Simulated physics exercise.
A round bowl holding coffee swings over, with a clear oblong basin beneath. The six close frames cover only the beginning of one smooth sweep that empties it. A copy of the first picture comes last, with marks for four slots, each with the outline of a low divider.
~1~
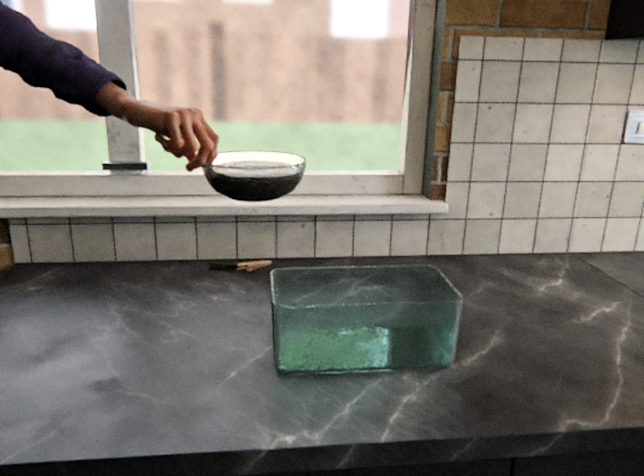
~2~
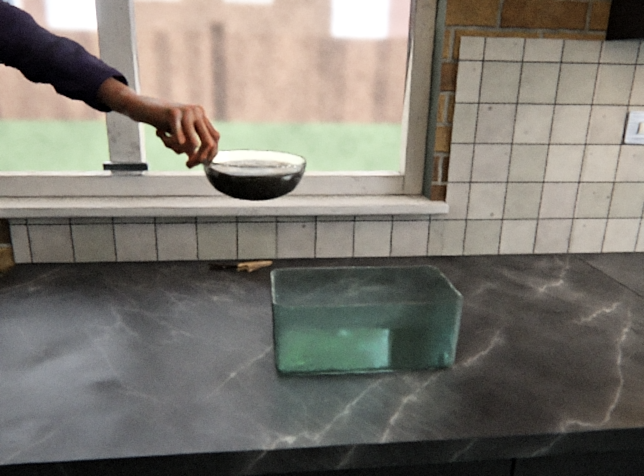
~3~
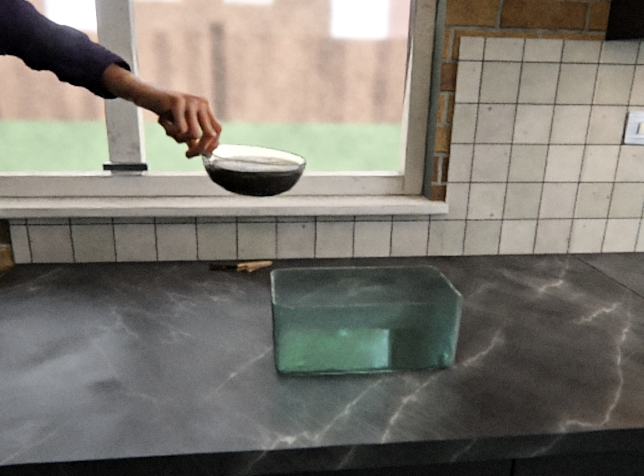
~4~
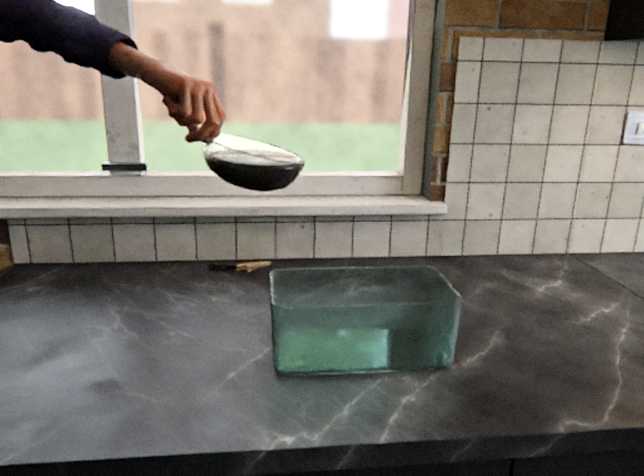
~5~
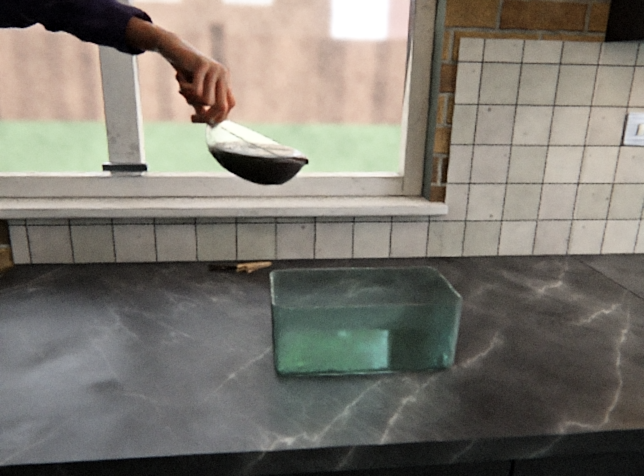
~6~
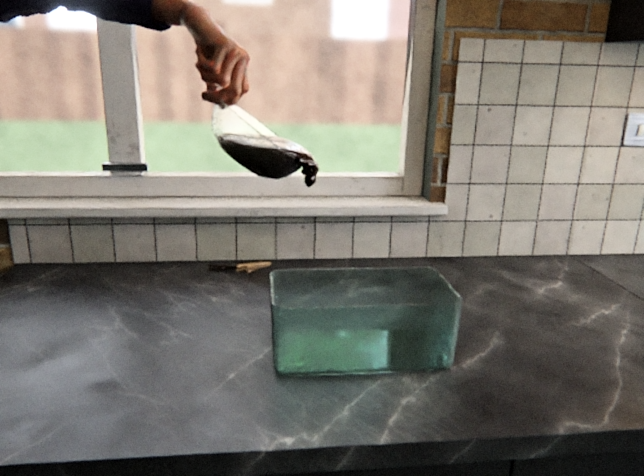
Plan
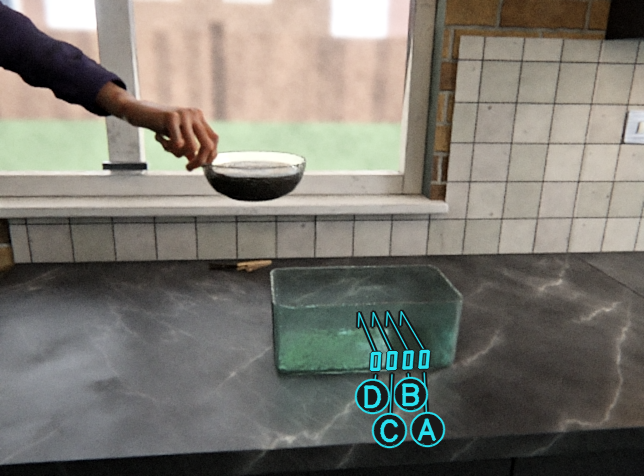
To begin with, a hand holds a round bowl of dark coffee upright in front of a window, above and to the left of a clear oblong basin on a dark marbled counter. The hand gradually rises and tilts the bowl rightward, the coffee shifts toward the lip, and a small dark dribble emerges over it.
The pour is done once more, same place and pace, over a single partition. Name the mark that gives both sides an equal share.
Slot C.
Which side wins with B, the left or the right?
The left side.
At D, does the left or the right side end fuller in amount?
The right side.
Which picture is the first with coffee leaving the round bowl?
In picture 5.
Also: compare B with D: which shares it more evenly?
The answer is D.
On the marked copy, A at (424, 372); B at (408, 373); C at (392, 374); D at (375, 374).
If A is chosen, about 82 % ends left of the wall and 14 % right of it; 3 % is lost outside.
If B is chosen, about 81 % ends left of the wall and 16 % right of it; 4 % is lost outside.
If C is chosen, about 50 % ends left of the wall and 48 % right of it; 3 % is lost outside.
If D is chosen, about 31 % ends left of the wall and 66 % right of it; 3 % is lost outside.
